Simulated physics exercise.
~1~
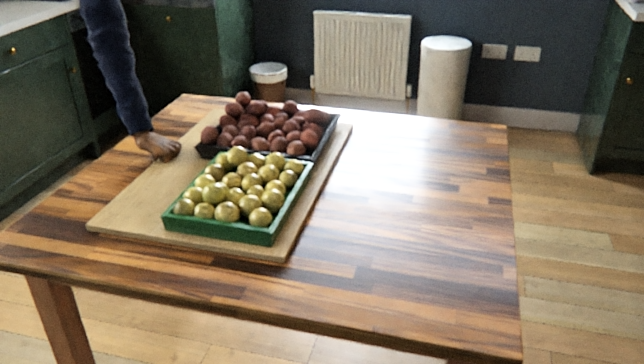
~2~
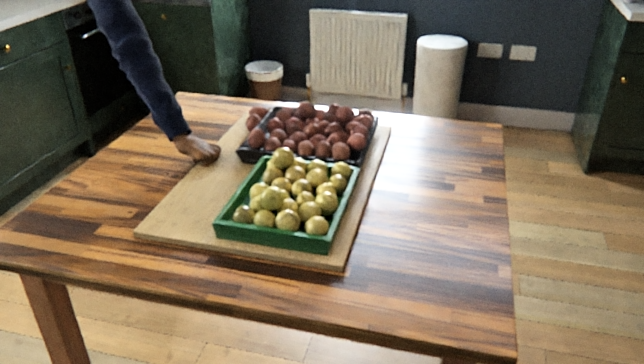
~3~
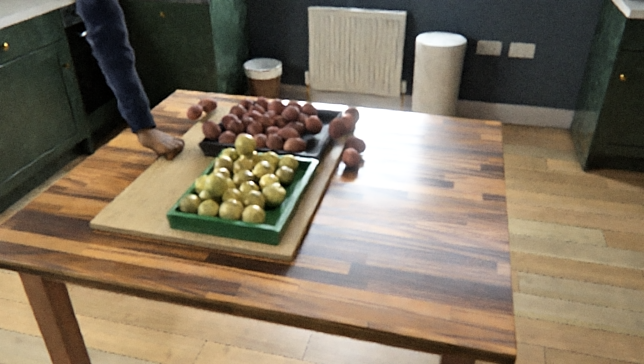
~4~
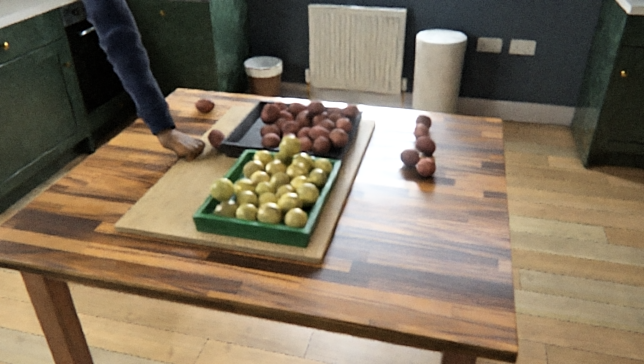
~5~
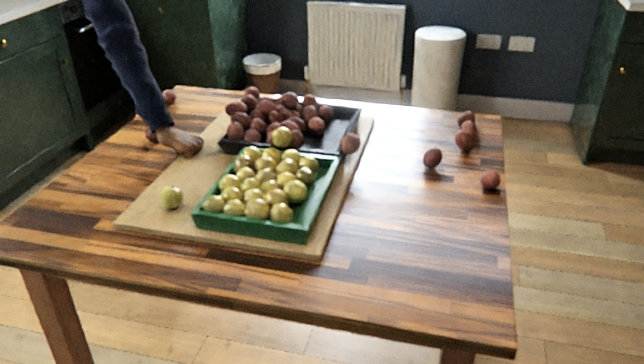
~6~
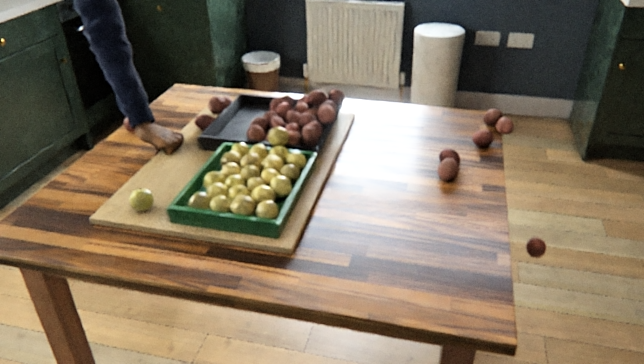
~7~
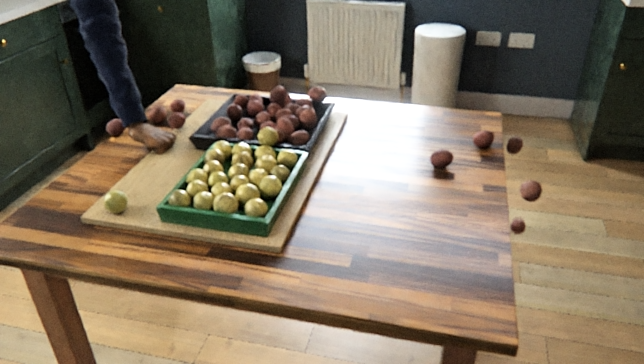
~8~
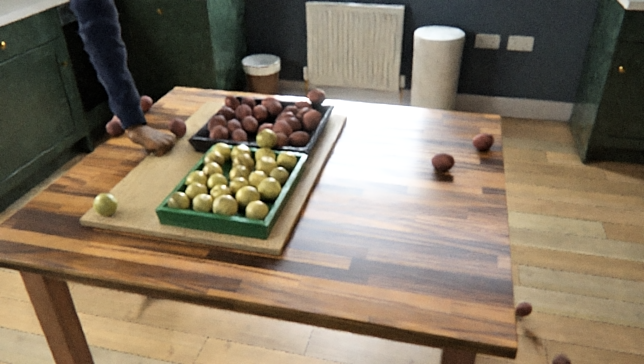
Red potatoes spill across the table and onto the floor as a hand jerks their board.
